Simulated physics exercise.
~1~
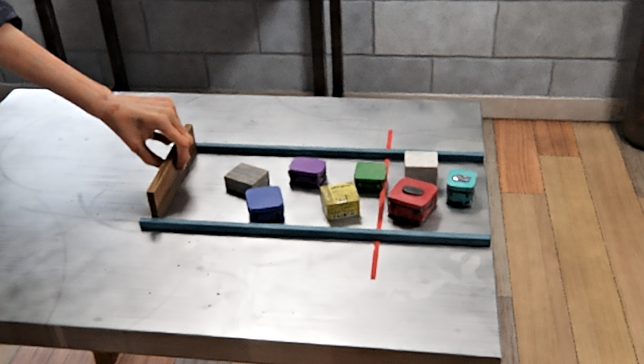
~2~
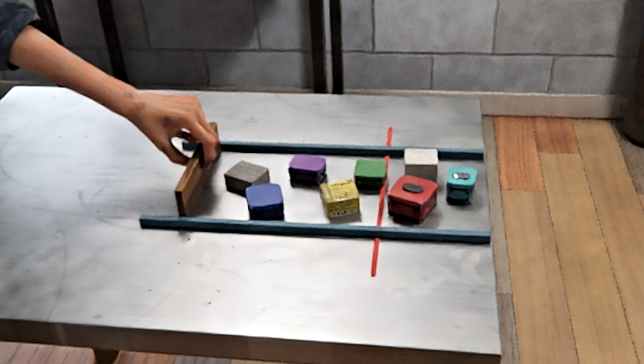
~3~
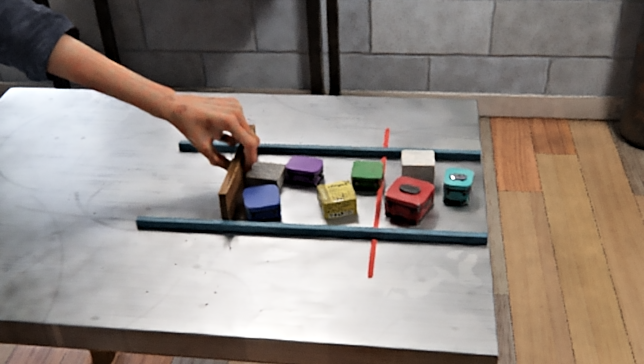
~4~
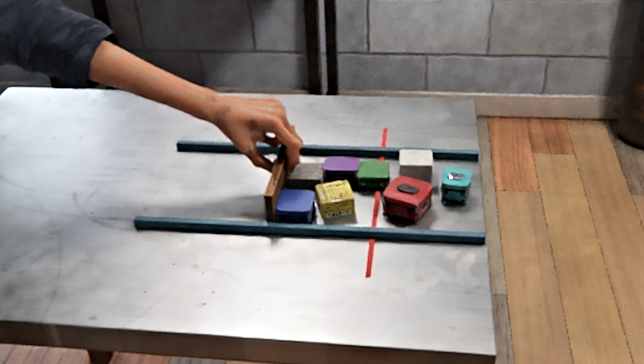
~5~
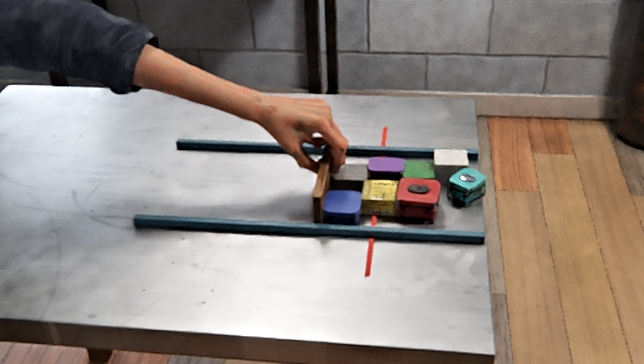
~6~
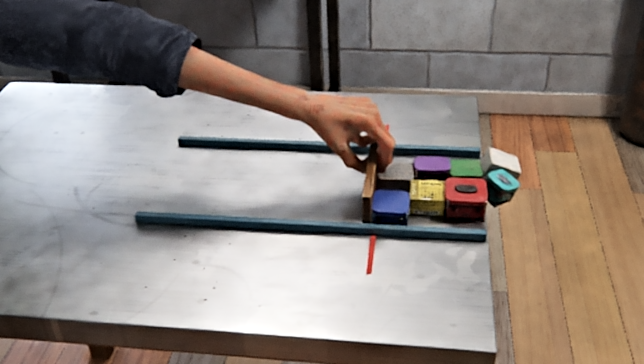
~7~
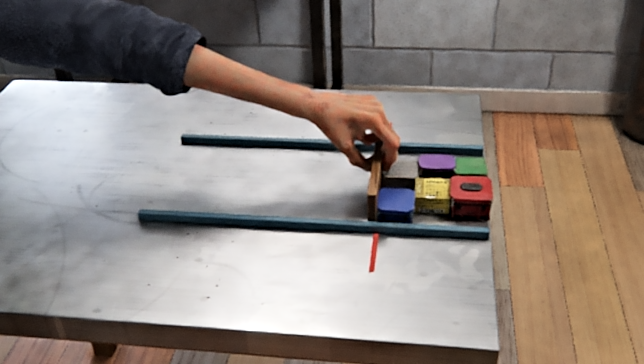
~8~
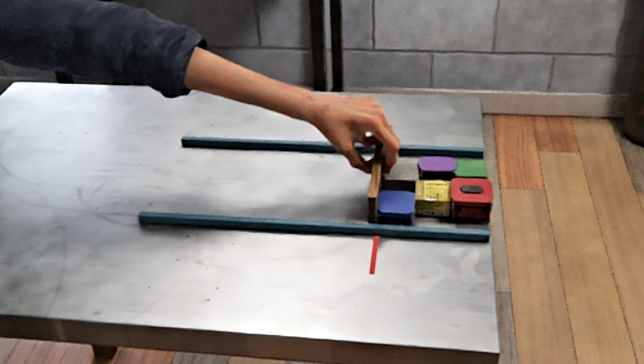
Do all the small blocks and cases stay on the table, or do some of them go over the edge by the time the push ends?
Some go over the edge. The white block and the turquoise case leave the table, while the rest stay on it.
